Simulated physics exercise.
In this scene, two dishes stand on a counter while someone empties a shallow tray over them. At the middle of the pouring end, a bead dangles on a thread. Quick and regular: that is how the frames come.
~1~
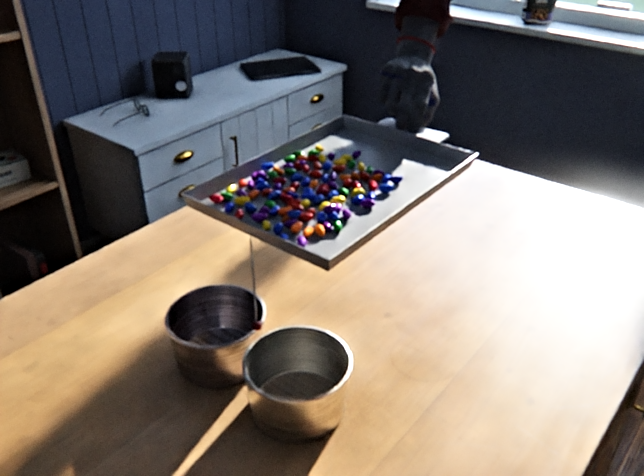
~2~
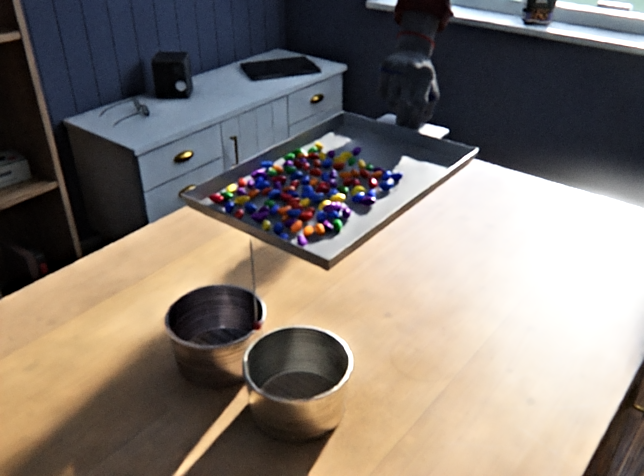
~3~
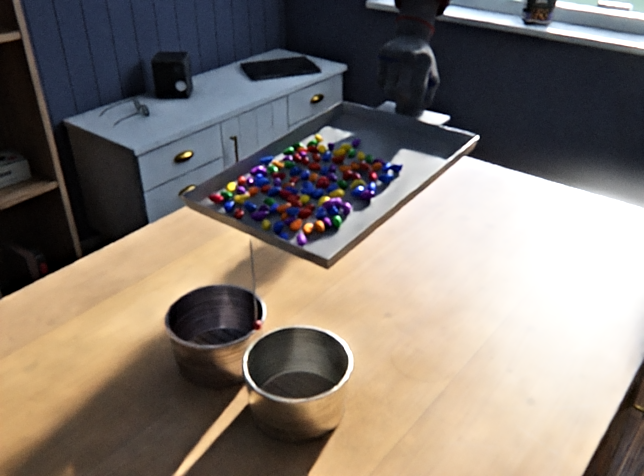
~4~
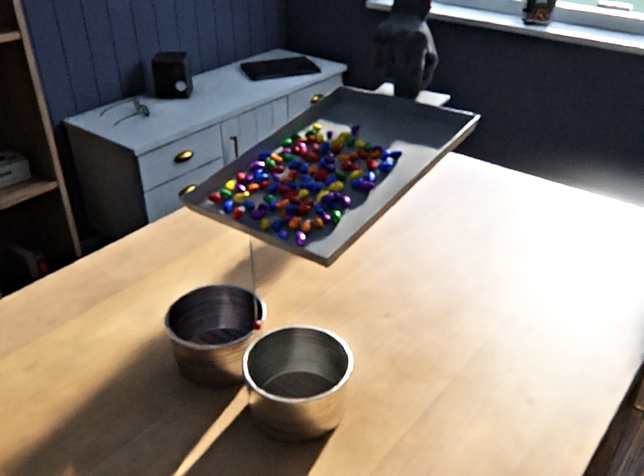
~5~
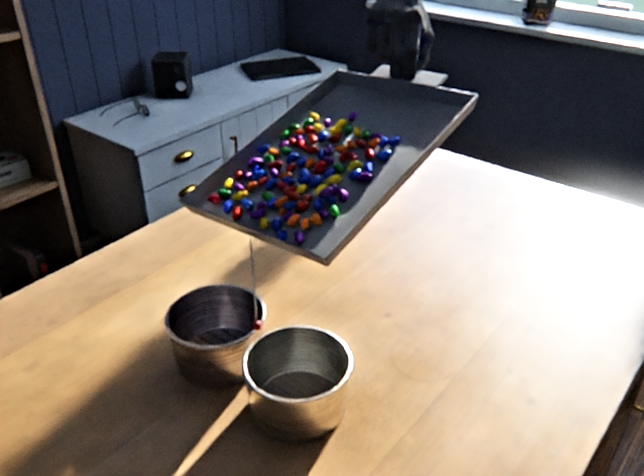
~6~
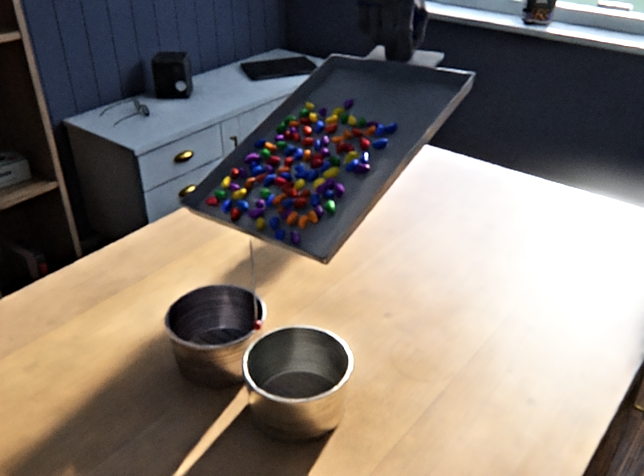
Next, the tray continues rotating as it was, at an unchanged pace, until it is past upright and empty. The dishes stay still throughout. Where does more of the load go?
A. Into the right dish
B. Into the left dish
Answer: B.
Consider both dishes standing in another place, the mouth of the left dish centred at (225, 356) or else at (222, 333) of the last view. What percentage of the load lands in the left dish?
It would be roughly 50 per cent, followed by roughly 60 per cent.
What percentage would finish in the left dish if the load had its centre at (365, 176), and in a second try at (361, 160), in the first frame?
40 % and 40 %.
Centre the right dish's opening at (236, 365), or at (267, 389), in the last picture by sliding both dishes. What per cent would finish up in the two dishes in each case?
First about 90, then 90 per cent.
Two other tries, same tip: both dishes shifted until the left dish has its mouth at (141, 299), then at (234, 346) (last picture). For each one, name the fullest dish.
The rightmost dish, then the leftmost dish.
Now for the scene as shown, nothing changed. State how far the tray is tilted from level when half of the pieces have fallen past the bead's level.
Approx. reading: About 100°.
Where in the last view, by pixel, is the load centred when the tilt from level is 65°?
The middle of the pieces sits at roughly (232, 192).
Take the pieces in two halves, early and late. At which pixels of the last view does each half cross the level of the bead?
First around (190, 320), afterwards around (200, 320).
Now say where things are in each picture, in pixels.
In the first picture, corners of the pouring end at (187, 193) and (328, 256), level; middle of the load at (309, 192), jelly beans; left dish at (181, 357); right dish at (262, 410); bead on its thread at (257, 326).
In the second picture, corners of the pouring end at (187, 193) and (328, 255), level; middle of the load at (309, 190).
In the third picture, corners of the pouring end at (187, 195) and (327, 255), tipped barely, lowest at the left corner; middle of the load at (308, 186).
In the fourth picture, corners of the pouring end at (186, 197) and (325, 254), tipped a little, lowest at the left corner; middle of the load at (307, 180).
In the fifth picture, corners of the pouring end at (185, 199) and (324, 253), tipped clearly, lowest at the left corner; middle of the load at (305, 174).
In the sixth picture, corners of the pouring end at (185, 201) and (322, 252), tipped clearly, lowest at the left corner; middle of the load at (300, 169); left dish at (181, 357); right dish at (262, 410).
Soon after the last picture, tray tipped steeply; nearly all on the tray; a stray few in the air.
A little later, tray tipped past a quarter turn; about a quarter on the tray; a stray few in the right dish; about a quarter in the left dish; about a quarter outside both; about a quarter in the air.
Later still, tray tipped past a quarter turn; a stray few in the right dish; about half in the left dish; about half outside both.
At rest, tray tipped past a quarter turn; a stray few in the right dish; about half in the left dish; about half outside both.
